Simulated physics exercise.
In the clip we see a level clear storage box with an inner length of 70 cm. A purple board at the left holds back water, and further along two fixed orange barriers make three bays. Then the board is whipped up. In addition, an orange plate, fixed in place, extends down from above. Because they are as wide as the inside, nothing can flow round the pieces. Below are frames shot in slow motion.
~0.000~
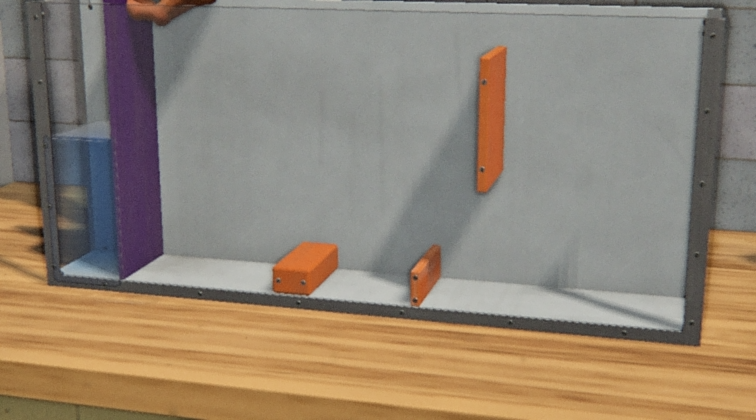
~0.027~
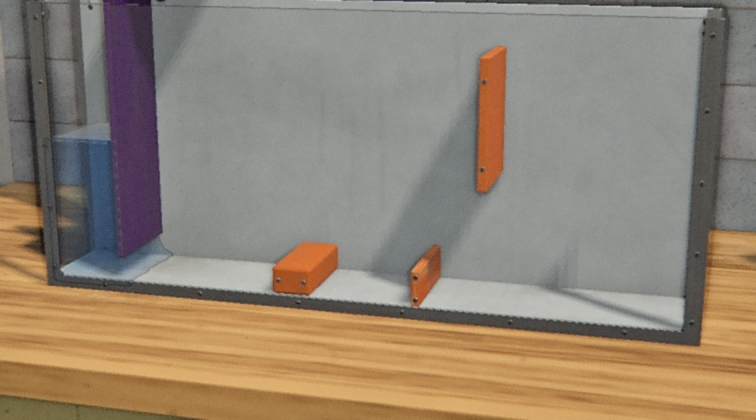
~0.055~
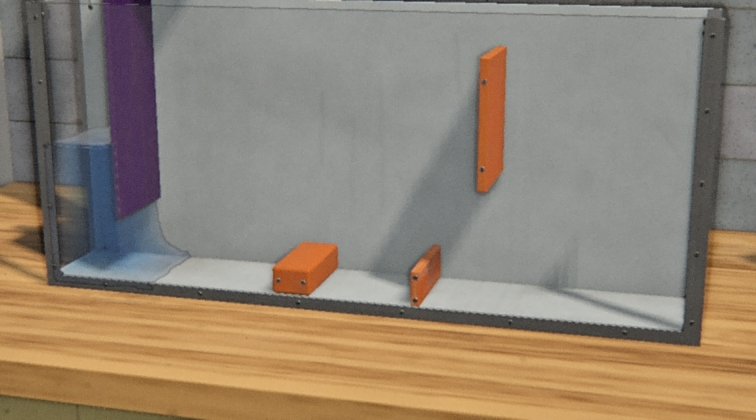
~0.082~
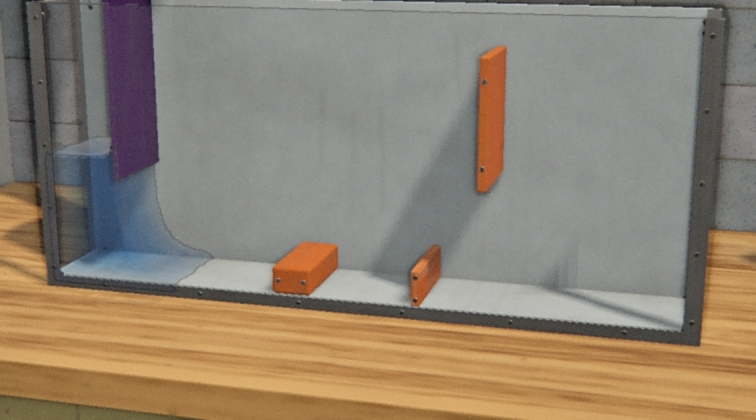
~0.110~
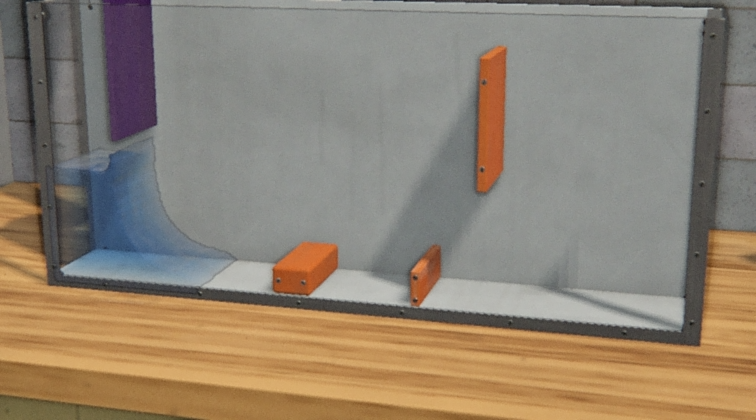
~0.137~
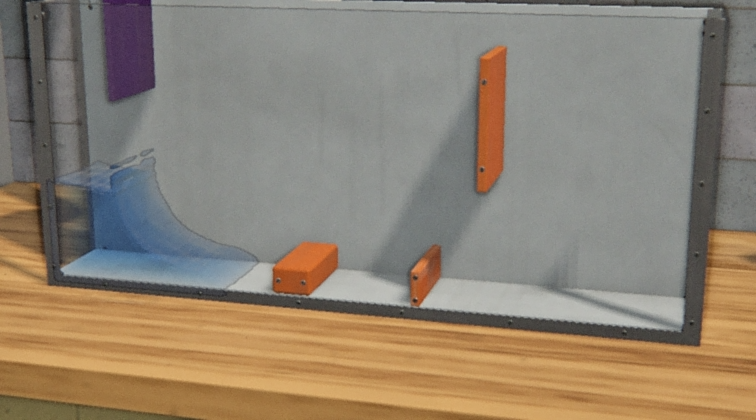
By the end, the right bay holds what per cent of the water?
Around 24 out of 100.
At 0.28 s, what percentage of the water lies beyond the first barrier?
Near 12 in a hundred.
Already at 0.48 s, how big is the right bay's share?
That section holds close to 18 per cent.
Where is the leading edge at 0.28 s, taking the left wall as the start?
It has got out to near 34 cm from the left end.
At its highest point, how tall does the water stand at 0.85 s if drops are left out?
Peak height: Approx. 3.0 cm.
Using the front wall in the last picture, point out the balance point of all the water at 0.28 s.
Around (183, 257).
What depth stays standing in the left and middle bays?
2.0 and 3.0 cm, in that order.
By 0.28 s 88 per cent is still short of the first barrier, 0 is over the second.
By 0.48 s 57 per cent is still short of the first barrier, 18 is over the second.
By 0.85 s 47 per cent is still short of the first barrier, 24 is over the second.
At rest it is 48 per cent left, 28 middle, 24 right.
